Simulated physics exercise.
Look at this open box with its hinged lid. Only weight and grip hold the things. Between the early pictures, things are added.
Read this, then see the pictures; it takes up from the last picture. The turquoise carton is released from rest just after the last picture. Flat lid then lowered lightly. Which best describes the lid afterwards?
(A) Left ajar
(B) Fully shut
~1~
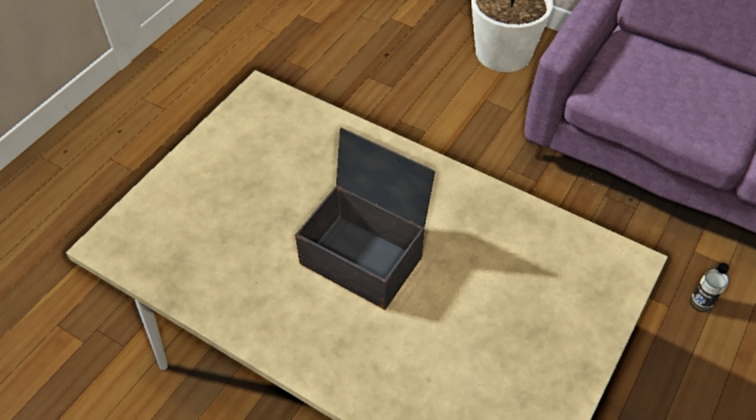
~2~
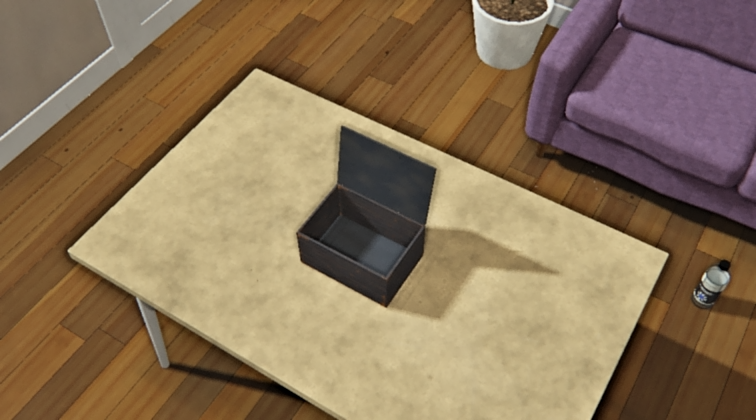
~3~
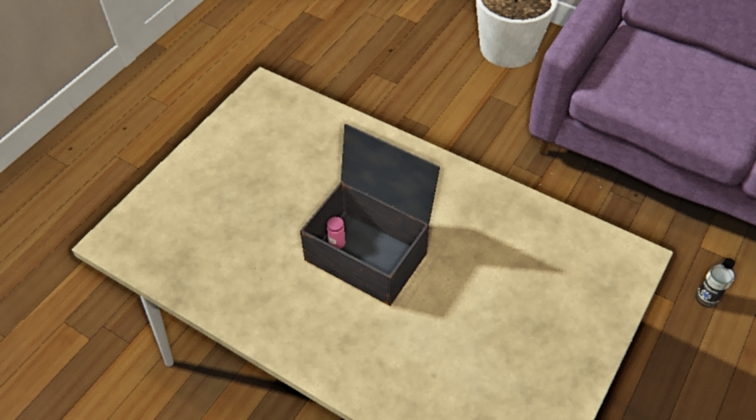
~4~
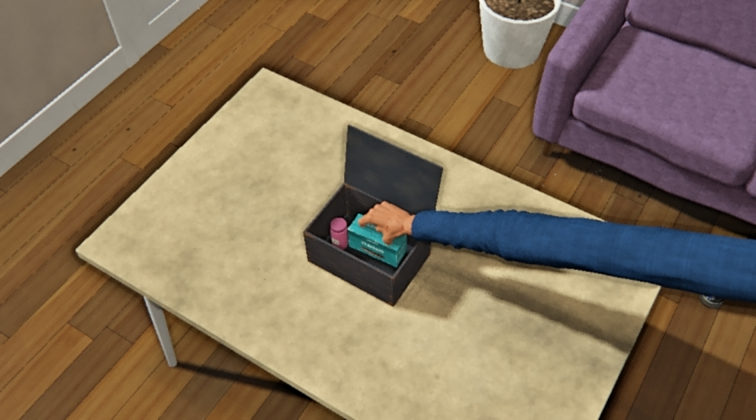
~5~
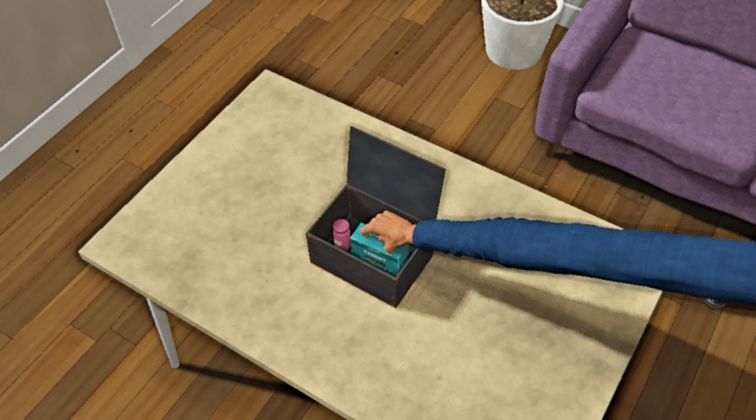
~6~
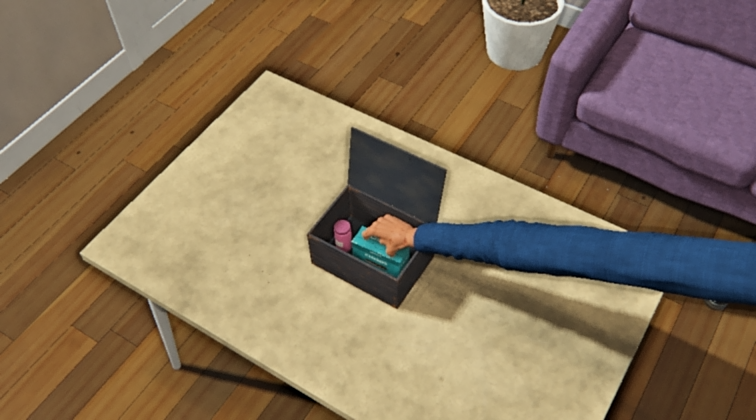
B, fully shut.
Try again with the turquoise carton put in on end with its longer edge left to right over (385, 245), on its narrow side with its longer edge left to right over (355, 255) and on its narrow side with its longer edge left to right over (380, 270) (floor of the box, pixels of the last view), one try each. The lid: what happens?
1: Open. 2: Open. 3: Closed.
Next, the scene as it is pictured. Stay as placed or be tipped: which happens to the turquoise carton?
Observation: It keeps the set orientation.
Then, 1.30 s past the last view, lid 78° above the rim.
Then, 1.70 s past the last view, lid 41° above the rim.
Then, 1.90 s past the last view, lid 13° above the rim.
Finally, lid shut; both still in place. Final places as the last picture's camera would see them, turquoise carton near (381, 253).
